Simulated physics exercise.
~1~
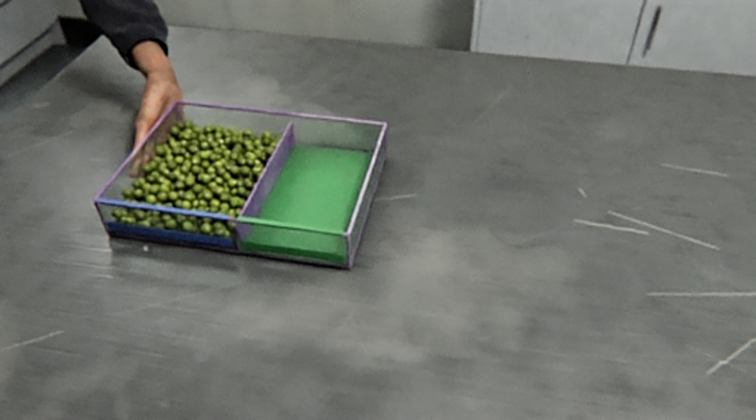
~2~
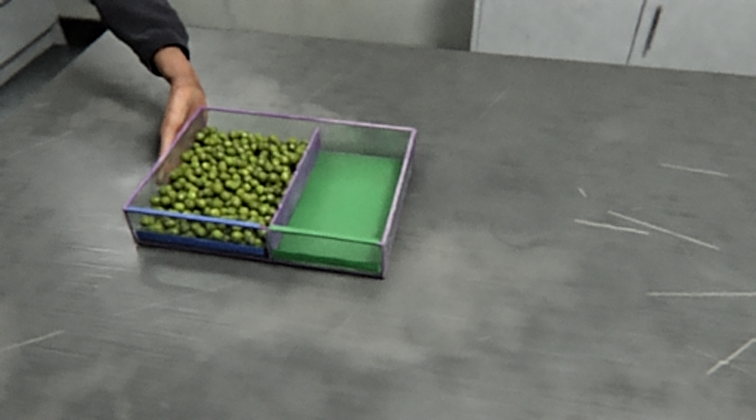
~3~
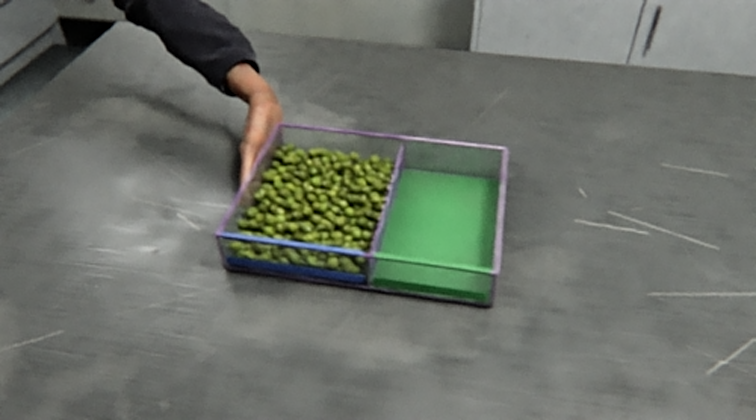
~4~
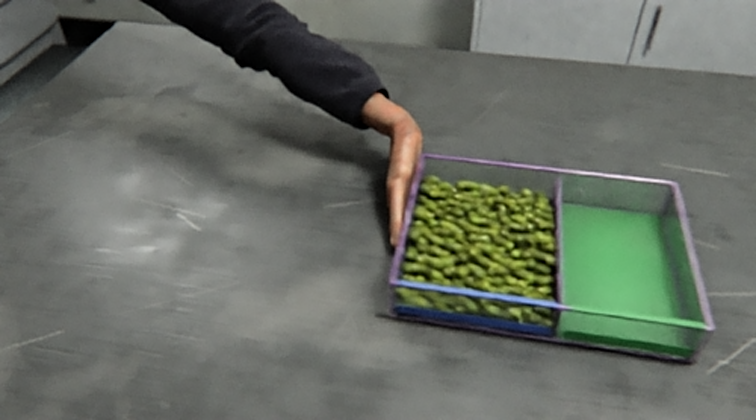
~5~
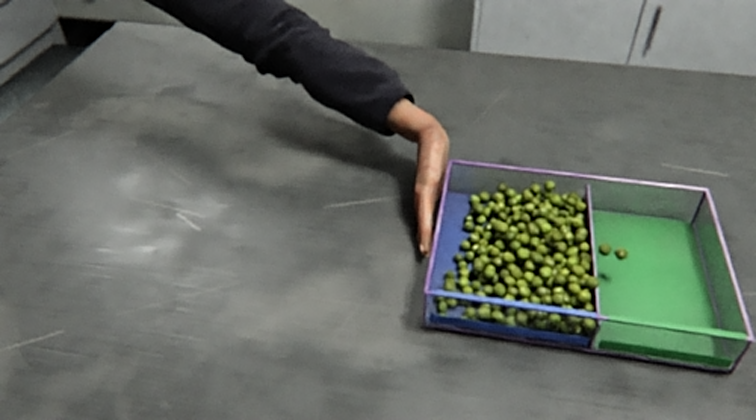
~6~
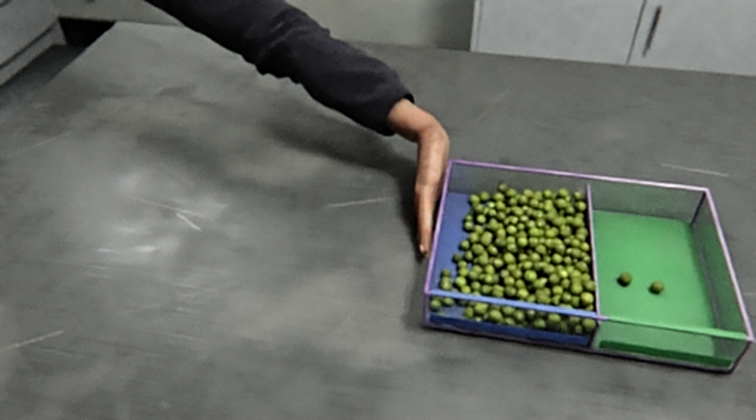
On a scratched dark grey worktop with pale cabinets behind it, seen from a raised, still view, a clear tray with purple edges sits at the left. Small green olives fill its blue-floored left compartment, while the green-floored right one is empty. A hand in a dark sleeve pushes the tray by its left side, slowly at first and then faster, across to the right. As the tray comes to a stop, the olives shift rightward, baring a strip of blue floor, and two land past the divider. They roll a little and rest on the green, with nearly all the others still in the blue compartment.
